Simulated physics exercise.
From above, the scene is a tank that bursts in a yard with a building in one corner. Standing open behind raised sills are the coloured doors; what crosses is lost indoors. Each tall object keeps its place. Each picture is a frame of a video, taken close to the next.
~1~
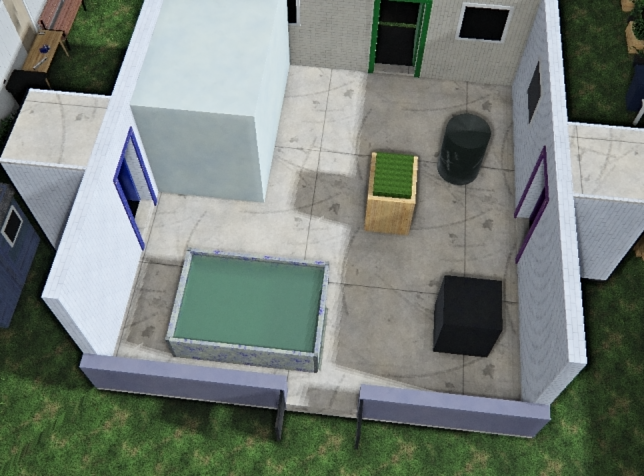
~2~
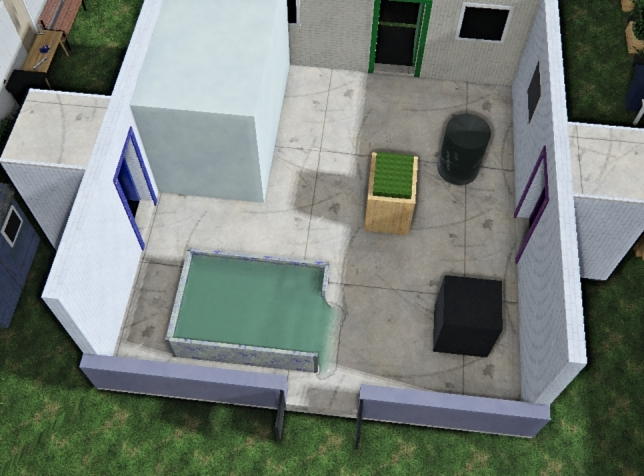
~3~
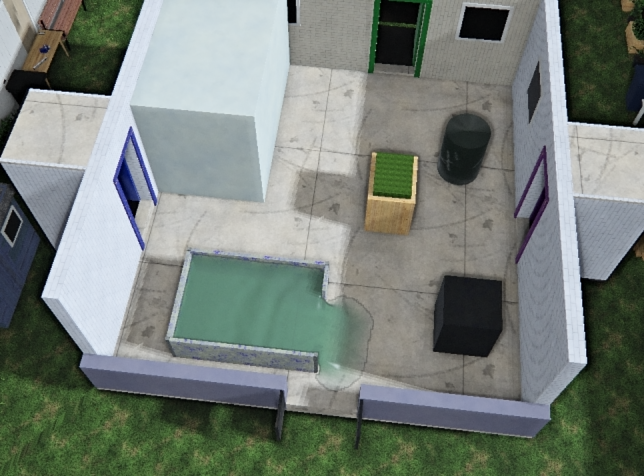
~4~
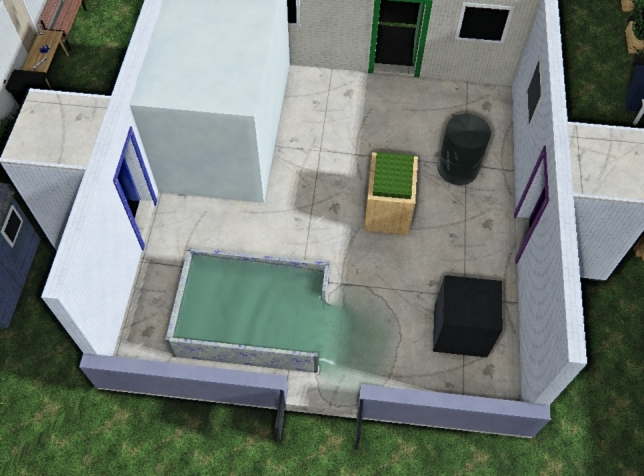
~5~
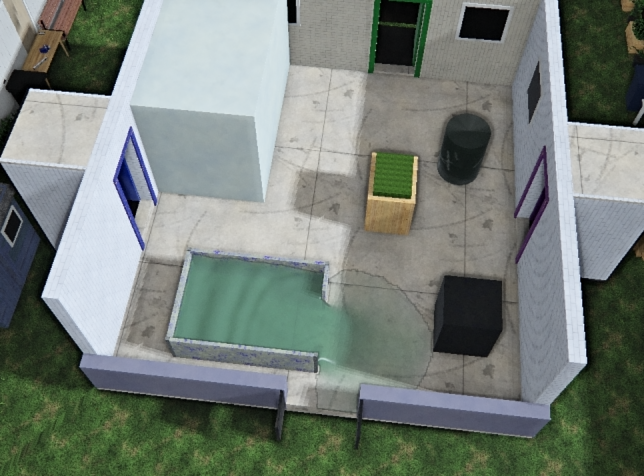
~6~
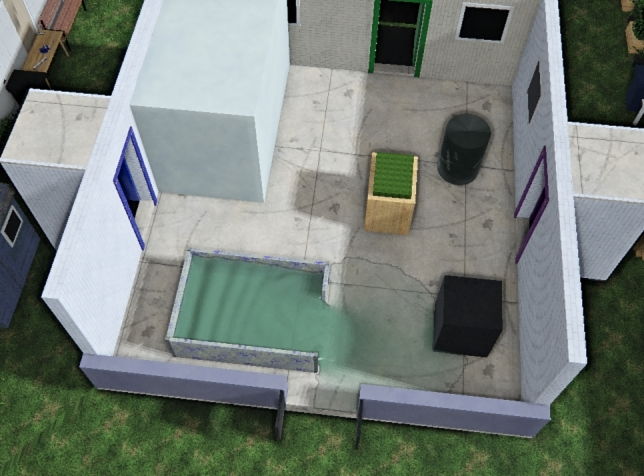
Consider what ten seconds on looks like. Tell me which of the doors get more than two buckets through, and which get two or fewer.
The green door respects the limit; the purple door breaks the limit; the blue door respects the limit.
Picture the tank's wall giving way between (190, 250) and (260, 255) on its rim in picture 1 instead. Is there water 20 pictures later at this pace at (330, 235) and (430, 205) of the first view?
Respectively, inundated and left dry.
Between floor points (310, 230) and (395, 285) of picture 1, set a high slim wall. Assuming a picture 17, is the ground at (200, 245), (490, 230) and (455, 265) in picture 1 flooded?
In turn: Free of water, covered, awash.
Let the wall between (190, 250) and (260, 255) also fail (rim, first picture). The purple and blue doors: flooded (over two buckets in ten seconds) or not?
Outcome: Purple door remains short; blue door overshoots.
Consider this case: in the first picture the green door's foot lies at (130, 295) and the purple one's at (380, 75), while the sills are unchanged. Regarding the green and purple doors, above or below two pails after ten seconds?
Outcome - green: Comes in under it, purple: Comes in under it.
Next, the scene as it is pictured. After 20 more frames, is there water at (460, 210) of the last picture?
By then I'd expect it to be inundated.
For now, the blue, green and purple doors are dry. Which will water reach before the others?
I pick the door marked purple.
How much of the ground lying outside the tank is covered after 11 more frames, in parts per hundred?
30 %, roughly.
A moment on, water covers 20 % of the floor; the green door not reached, the purple door not reached, the blue door not reached.
Next, water covers 30 % of the floor; the green door not reached, the purple door wet at the sill, nothing in, the blue door not reached.
Then, water covers 40 % of the floor; the green door not reached, the purple door under two buckets in, the blue door not reached.
Later, water covers 70 % of the floor; the green door wet at the sill, nothing in, the purple door under two buckets in, the blue door not reached.
In the end, water covers 85 % of the floor; the green door under two buckets in, the purple door over two buckets in, the blue door not reached.
